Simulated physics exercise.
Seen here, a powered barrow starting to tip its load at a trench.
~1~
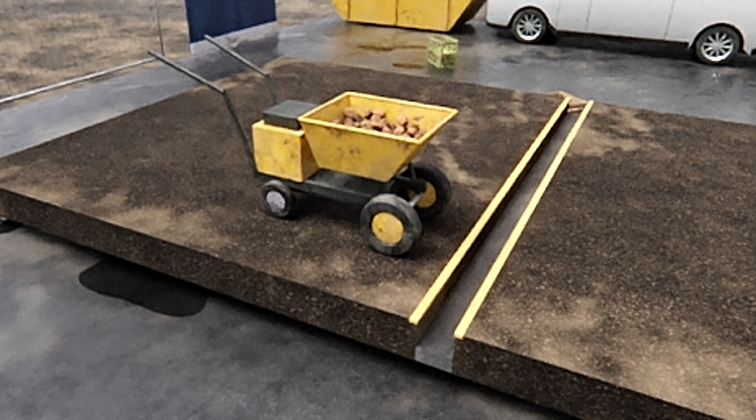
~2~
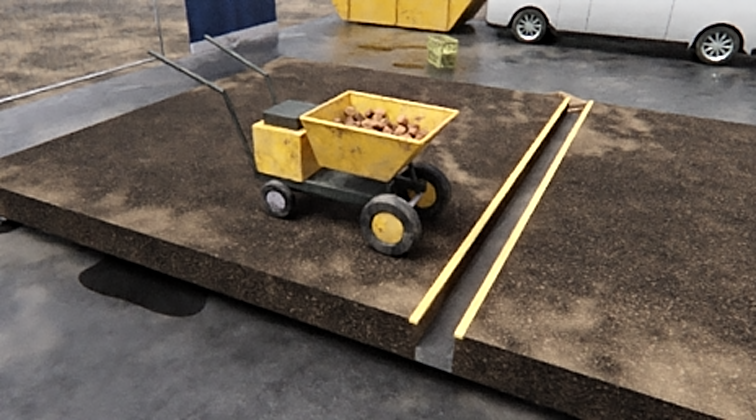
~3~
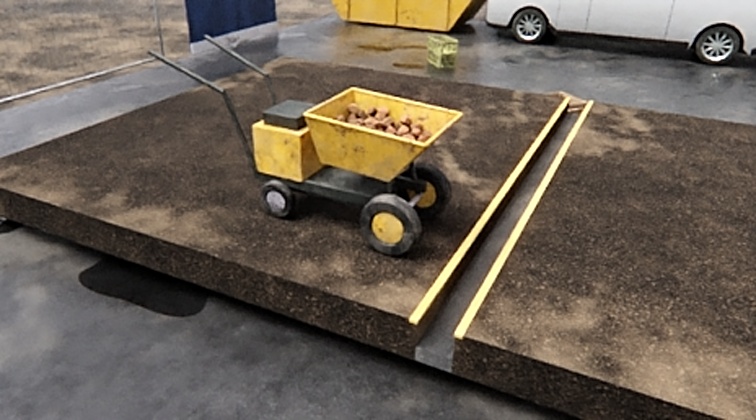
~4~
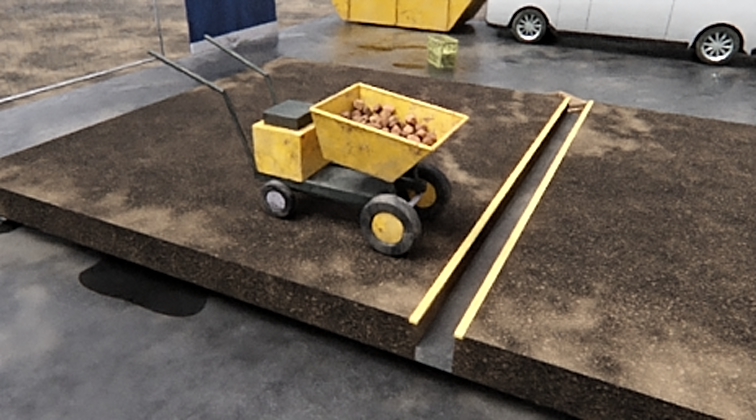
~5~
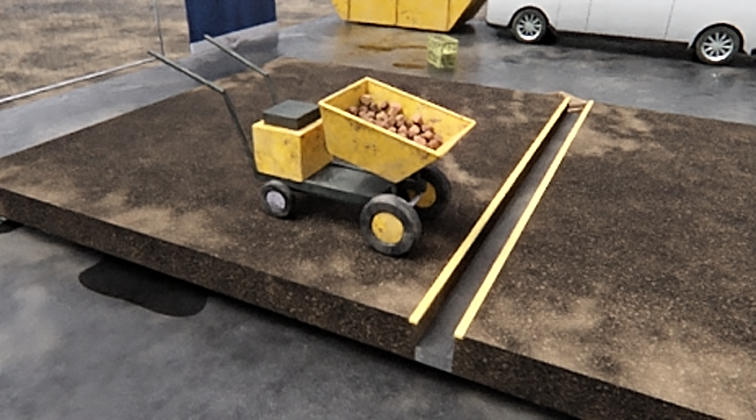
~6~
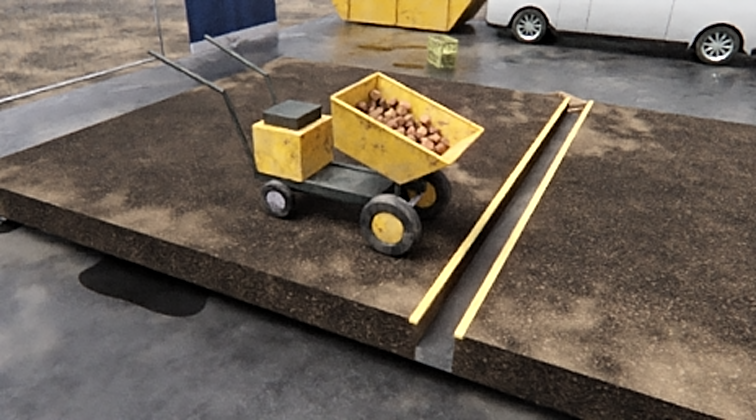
The yellow skip of a small powered barrow, loaded with brown clods, sits level at first, then tilts gradually forward to the right, while the wheels and handles stay still beside a narrow, yellow-edged trench in dark ground.
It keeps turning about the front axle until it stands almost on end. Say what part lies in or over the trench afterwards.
It catches less than half.
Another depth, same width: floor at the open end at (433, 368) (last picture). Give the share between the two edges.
Near 0 %.
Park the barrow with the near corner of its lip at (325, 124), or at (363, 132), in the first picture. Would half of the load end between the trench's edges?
The first try: Not half. The second: More than half.
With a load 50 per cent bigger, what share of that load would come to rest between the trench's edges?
It comes to 0 per cent or so.
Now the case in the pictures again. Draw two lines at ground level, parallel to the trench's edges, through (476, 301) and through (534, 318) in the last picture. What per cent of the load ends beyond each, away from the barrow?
Roughly 90 per cent, and 40 per cent.
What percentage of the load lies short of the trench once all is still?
Close to 0 per cent.
Soon, skip tipped steeply; all in the skip.
A while on, skip tipped right over; most in the skip; about a quarter beyond it; a stray few falling.
Towards the end, skip tipped right over; a small part in the skip; most beyond it.
Finally, skip tipped right over; a small part in the skip; a stray few in or heaped over the trench; most beyond it.
